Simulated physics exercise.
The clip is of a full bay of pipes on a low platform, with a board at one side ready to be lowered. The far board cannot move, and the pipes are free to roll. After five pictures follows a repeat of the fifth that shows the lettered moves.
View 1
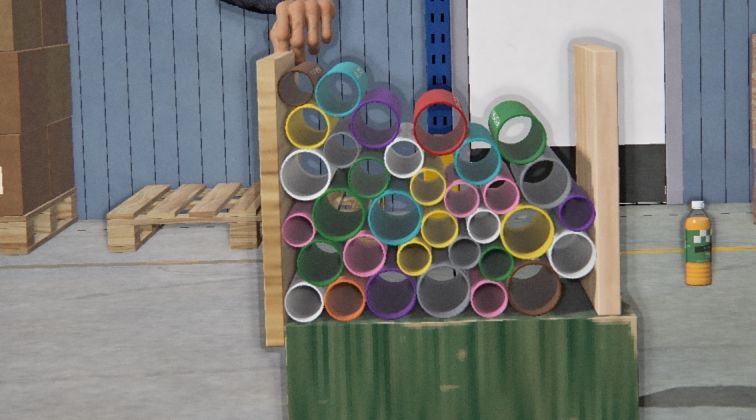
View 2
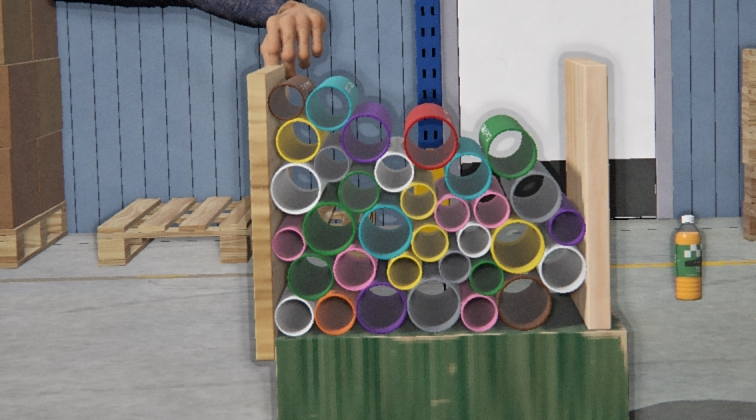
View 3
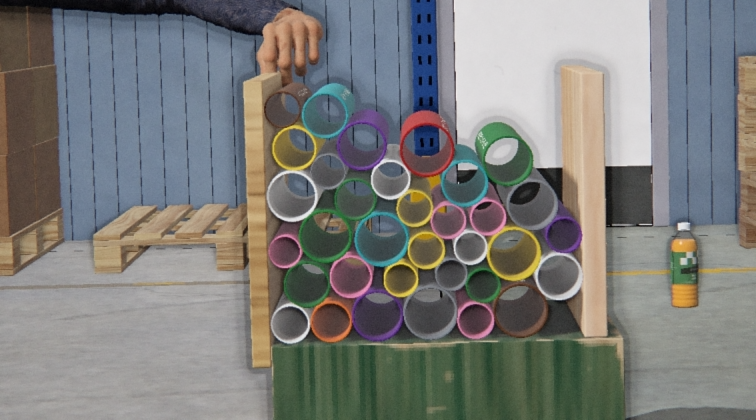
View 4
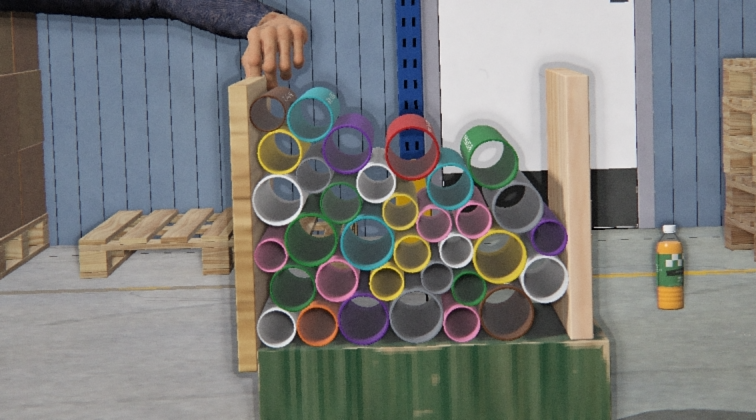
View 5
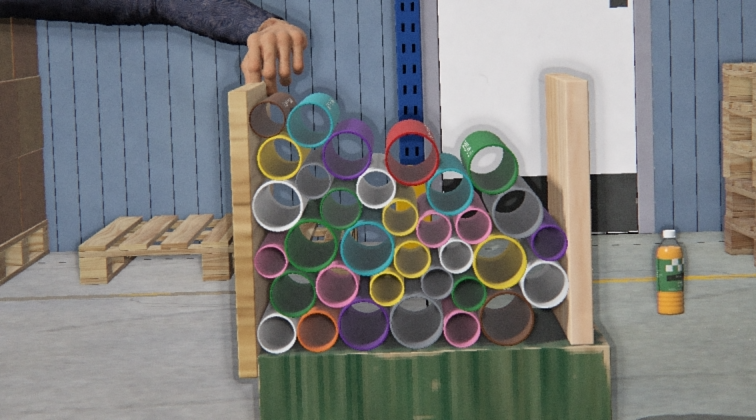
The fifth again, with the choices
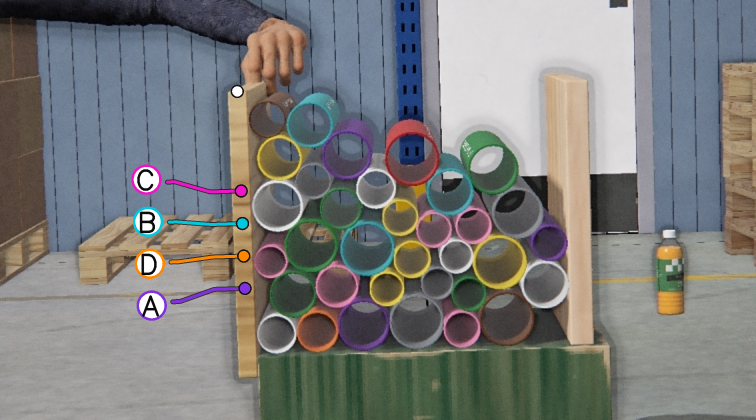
In a warehouse-like space, colourful pipes sit stacked between two upright wooden boards on a green platform while a hand rests at the top of the left board; the view shifts slightly, and the pipes show little or no movement.
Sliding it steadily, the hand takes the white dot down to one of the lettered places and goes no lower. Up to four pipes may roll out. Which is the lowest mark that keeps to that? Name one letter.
Down to B.
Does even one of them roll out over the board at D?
At D: Yes.
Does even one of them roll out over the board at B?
At B: Yes.
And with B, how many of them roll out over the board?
It comes to three.
On the copy, A at (245, 289); B at (242, 224); C at (241, 191); D at (243, 256); the white dot at (237, 91).
On B. First, top of the board (250, 153).
Then, top of the board (253, 222).
Finally, top of the board (253, 222), three out over the board.
By contrast, A more than four out over the board; C three out over the board; D more than four out over the board.
